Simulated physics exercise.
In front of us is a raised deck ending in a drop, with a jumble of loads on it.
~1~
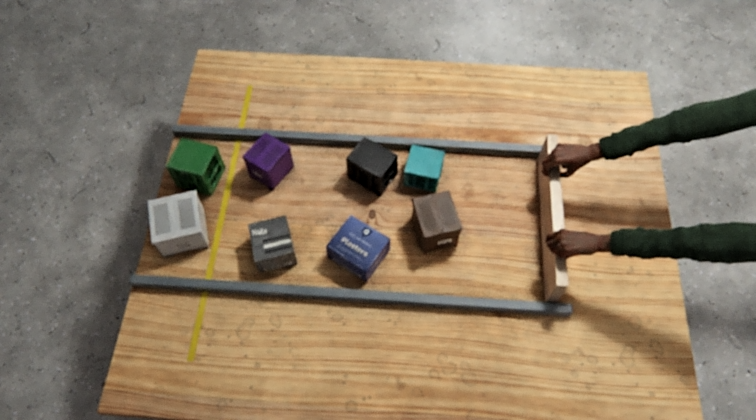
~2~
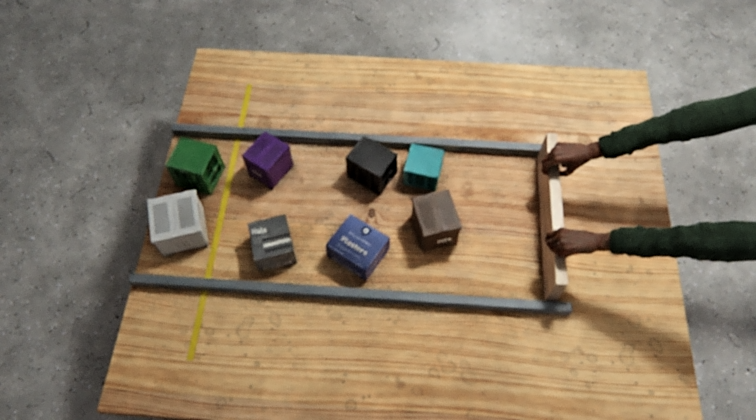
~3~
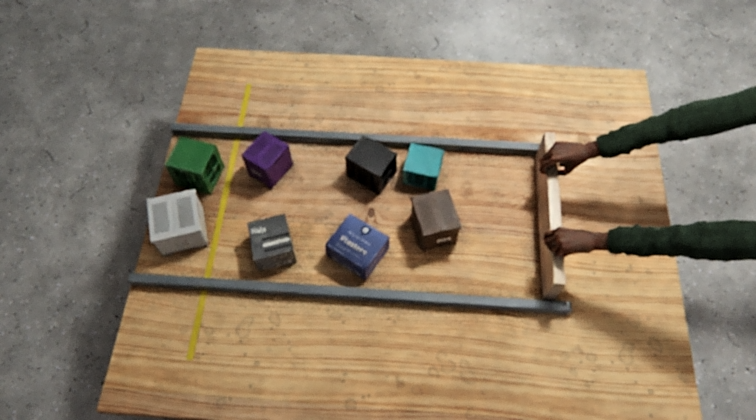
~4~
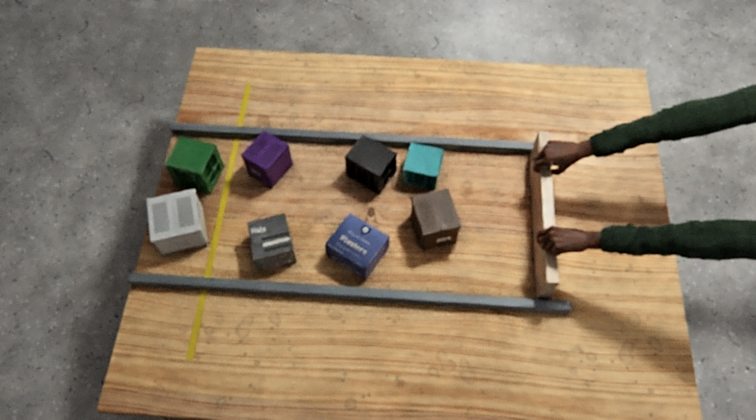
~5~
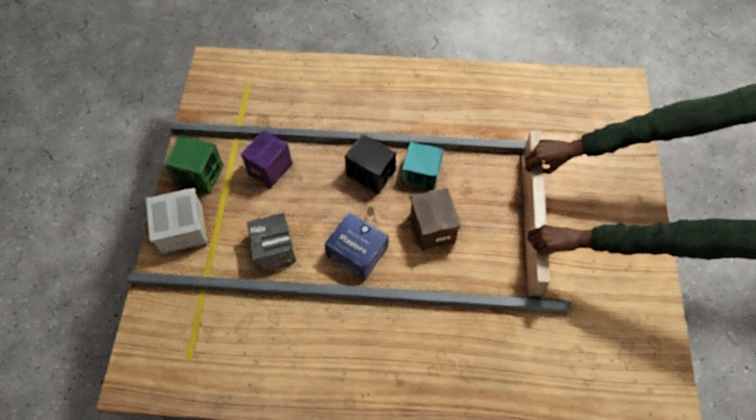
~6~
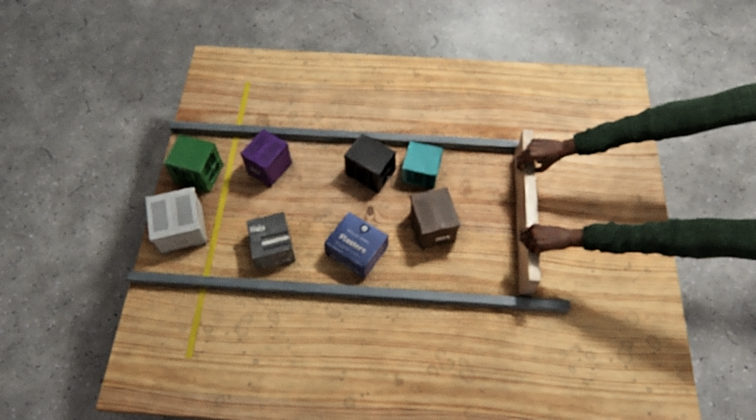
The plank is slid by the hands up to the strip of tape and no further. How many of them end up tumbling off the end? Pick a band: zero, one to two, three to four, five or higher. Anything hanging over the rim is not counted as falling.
Band: Three to four.
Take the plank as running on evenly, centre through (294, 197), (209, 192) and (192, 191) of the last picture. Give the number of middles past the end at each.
The counts are 0, 4 and 5, in that order.
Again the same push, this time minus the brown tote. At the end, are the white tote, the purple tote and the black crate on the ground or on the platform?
As for the white tote, it ends up below; the purple tote ends up below; the black crate keeps its place.
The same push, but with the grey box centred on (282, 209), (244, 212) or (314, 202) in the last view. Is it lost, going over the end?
In order of the places given, the grey box rests steady, then rests steady, then rests steady.
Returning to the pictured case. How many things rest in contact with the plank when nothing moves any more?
3 of them.
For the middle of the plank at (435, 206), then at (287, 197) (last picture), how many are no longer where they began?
The count reaches 2 first and 8 second.
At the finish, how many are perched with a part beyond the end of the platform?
It totals 2.
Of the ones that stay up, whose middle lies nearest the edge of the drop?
It's the grey box that is foremost.
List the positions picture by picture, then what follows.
The first picture shows white tote (179, 224); green crate (197, 167); purple tote (269, 162); plank (551, 216); tape (224, 207).
The second picture shows green crate (196, 166); grey box (272, 243).
The third picture shows purple tote (268, 161); black crate (371, 165).
The fourth picture shows white tote (178, 223); brown tote (435, 220).
The fifth picture shows green crate (195, 165); turquoise crate (422, 166).
The sixth picture shows white tote (177, 221); green crate (195, 164); purple tote (267, 159); plank (526, 211); tape (222, 204).
Soon after, none off yet; white tote at rest near (177, 221); green crate at rest near (195, 164); purple tote at rest near (267, 159).
Then, none off yet; white tote at rest near (177, 221); green crate at rest near (195, 164); purple tote moved about its own width near (237, 159).
By the end, the number that fall off is three or four; fallen, purple tote, green crate and white tote.
